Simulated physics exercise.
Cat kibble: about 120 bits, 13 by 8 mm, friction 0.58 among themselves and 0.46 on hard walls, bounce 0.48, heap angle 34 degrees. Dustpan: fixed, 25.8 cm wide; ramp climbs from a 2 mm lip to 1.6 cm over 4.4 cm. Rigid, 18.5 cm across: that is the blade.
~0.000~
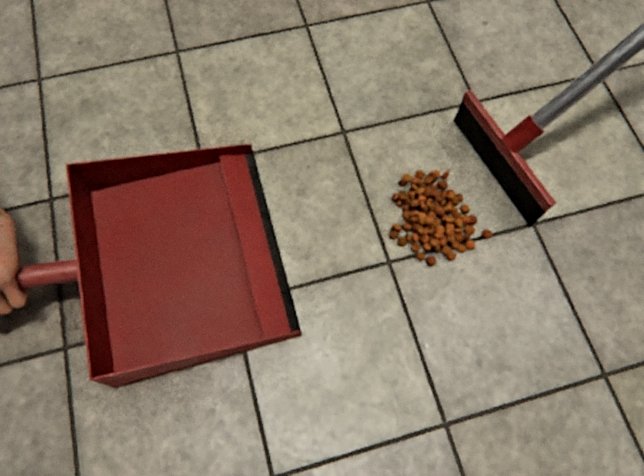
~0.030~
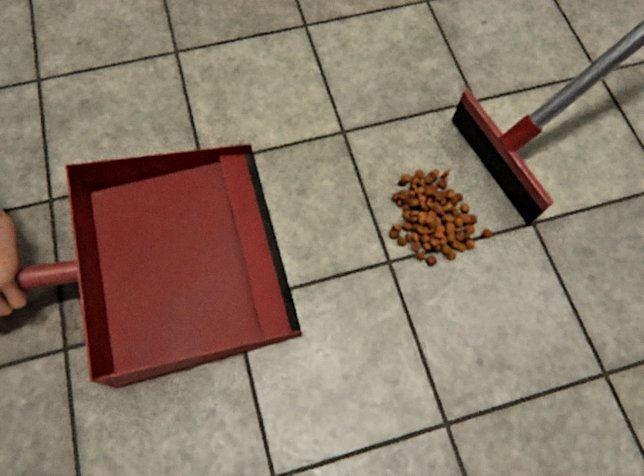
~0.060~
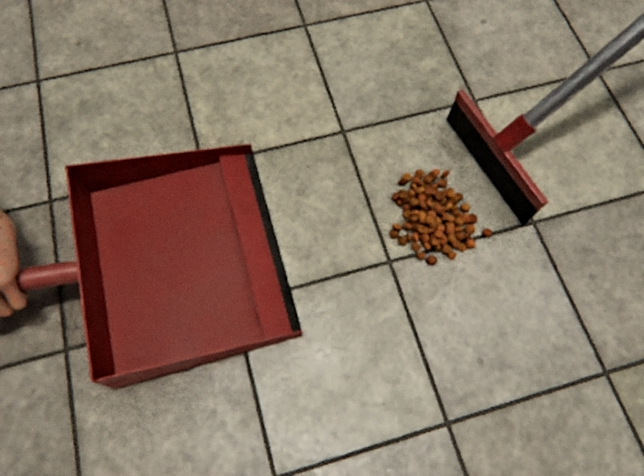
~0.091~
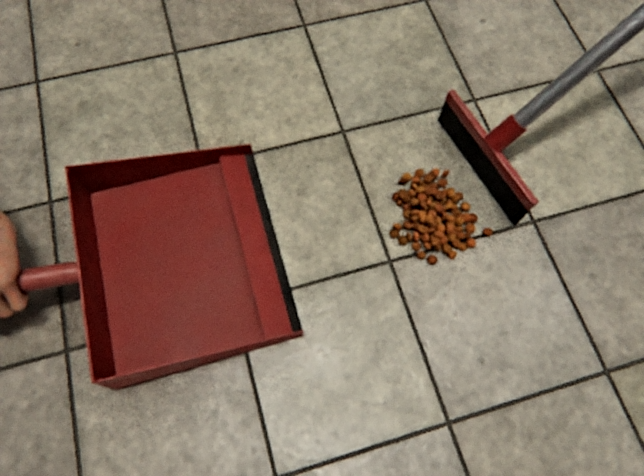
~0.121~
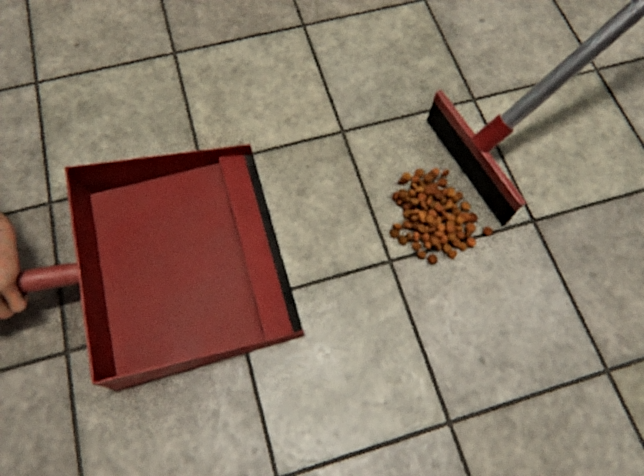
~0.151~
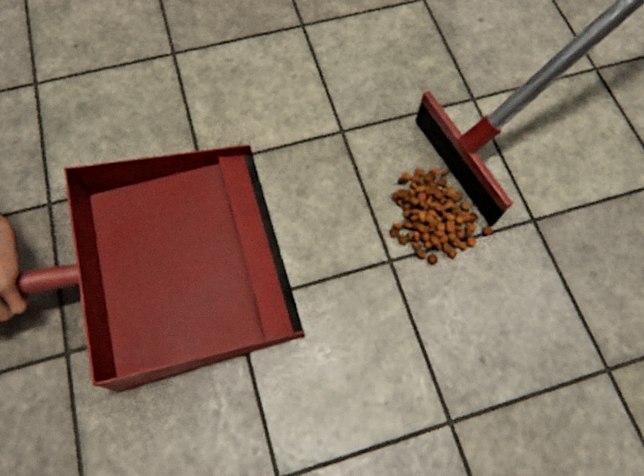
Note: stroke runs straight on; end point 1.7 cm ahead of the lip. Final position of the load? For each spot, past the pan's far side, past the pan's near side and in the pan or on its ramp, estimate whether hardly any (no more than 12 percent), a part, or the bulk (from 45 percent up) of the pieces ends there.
Far side: Hardly any. Near side: Hardly any. Pan: Hardly any.
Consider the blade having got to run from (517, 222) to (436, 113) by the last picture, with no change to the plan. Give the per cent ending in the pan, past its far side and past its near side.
Final per cent - pan 20, far 0, near 20.
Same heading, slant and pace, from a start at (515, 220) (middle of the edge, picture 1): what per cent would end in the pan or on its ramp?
Estimate: ~ 15 %.
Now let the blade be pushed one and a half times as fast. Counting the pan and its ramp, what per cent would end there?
I'd put it at close to 5 per cent.
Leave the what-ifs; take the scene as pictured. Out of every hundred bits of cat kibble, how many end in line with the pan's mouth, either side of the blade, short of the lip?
Roughly 100 percent.
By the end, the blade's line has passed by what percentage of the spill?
Roughly 45 percent of it.
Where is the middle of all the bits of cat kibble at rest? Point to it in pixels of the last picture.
Near (313, 254).
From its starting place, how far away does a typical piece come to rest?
I'd say close to 16 cm.
After 0.36 s, middle of the blade 15 cm from the lip; 0 % over the lip, far side 0 %, near side 0 %.
After 0.51 s, middle of the blade 7 cm from the lip; 0 % over the lip, far side 0 %, near side 0 %.
Then, at 0.78 s, middle of the blade 4 cm from the lip; 0 % over the lip, far side 0 %, near side 0 %.
At rest (1.1 s), far side 0 %, near side 0 %, pan 0 %, in front of the lip or behind the blade 100 %.
